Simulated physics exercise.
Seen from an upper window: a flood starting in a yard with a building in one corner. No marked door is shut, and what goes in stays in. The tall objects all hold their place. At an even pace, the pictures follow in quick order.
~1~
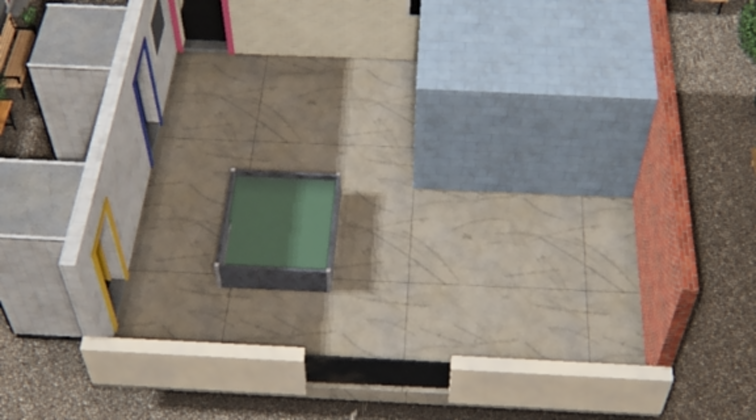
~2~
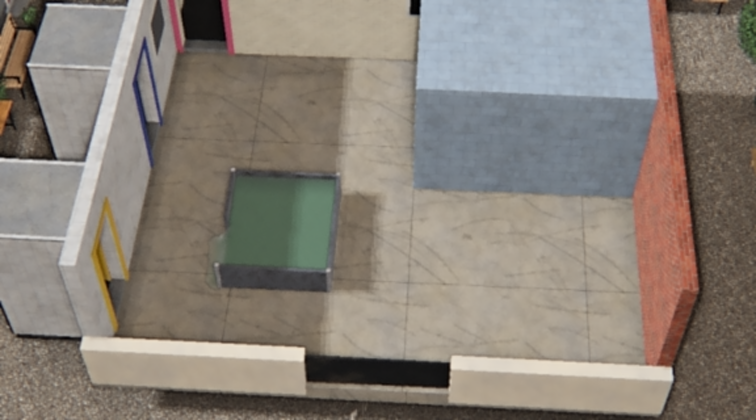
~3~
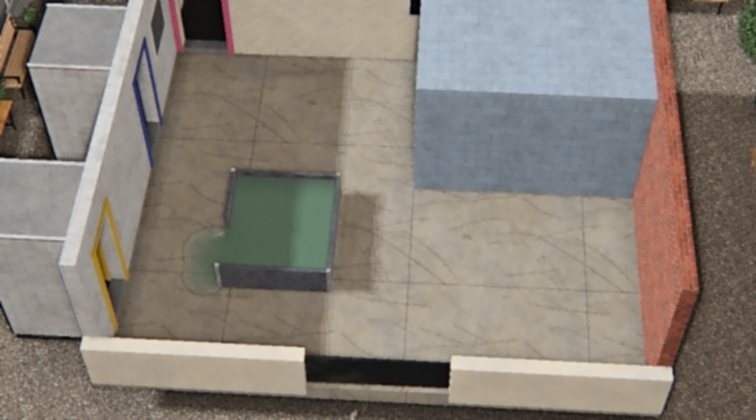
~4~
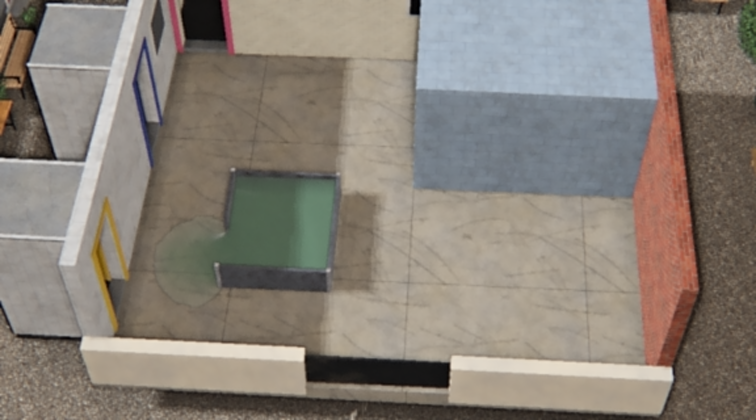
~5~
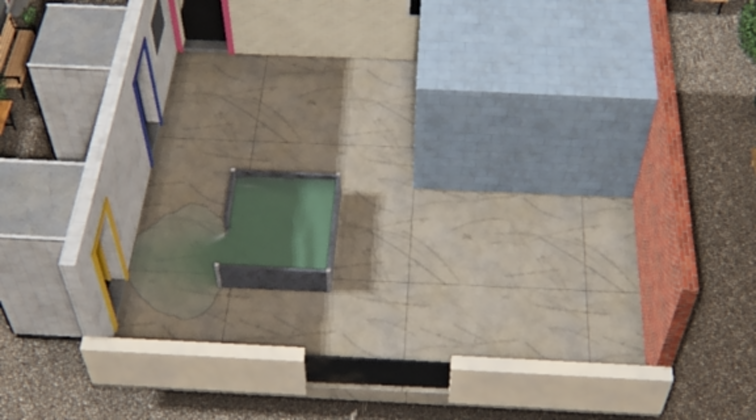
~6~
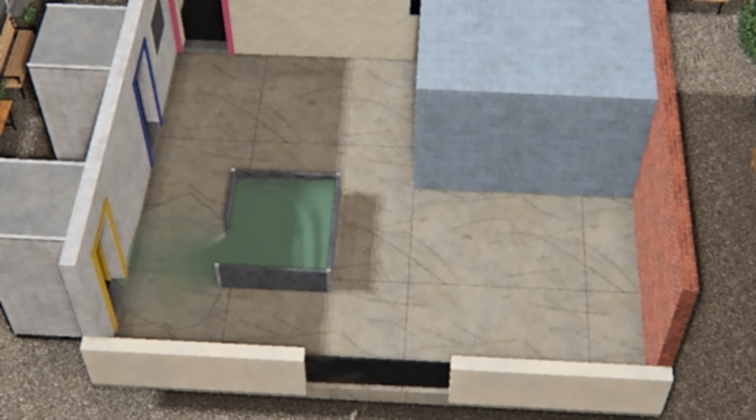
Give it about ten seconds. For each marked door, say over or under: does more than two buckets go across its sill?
At the end, yellow door: Over two buckets, blue door: Two buckets at most, pink door: Two buckets at most.
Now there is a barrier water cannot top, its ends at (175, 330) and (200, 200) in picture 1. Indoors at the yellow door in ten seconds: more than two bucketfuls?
Yellow: Below the mark.
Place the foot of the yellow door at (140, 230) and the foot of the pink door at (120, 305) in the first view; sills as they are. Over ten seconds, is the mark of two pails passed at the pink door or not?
Put simply, the pink door gets past the mark.
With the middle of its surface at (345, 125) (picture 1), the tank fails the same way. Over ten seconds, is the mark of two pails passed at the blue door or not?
Blue door: Above the limit.
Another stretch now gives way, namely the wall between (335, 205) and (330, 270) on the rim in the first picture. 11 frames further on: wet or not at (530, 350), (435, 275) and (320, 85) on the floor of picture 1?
Point one reached; point two reached; point three not reached.
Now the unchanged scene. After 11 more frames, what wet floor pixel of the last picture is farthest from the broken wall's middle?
By then the tip should be at about (167, 101).
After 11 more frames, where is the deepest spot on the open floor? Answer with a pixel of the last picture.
Check roughly (111, 354).
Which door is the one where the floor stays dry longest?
It has to be the pink door.
A moment on, water covers 10 % of the floor; the yellow door over two buckets in, the blue door not reached, the pink door not reached.
Next, water covers 15 % of the floor; the yellow door far over two buckets in, the blue door wet at the sill, nothing in, the pink door not reached.
Then, water covers 35 % of the floor; the yellow door far over two buckets in, the blue door wet at the sill, nothing in, the pink door wet at the sill, nothing in.
Later, water covers 55 % of the floor; the yellow door far over two buckets in, the blue door wet at the sill, nothing in, the pink door under two buckets in.
In the end, water covers 80 % of the floor; the yellow door far over two buckets in, the blue door wet at the sill, nothing in, the pink door under two buckets in.
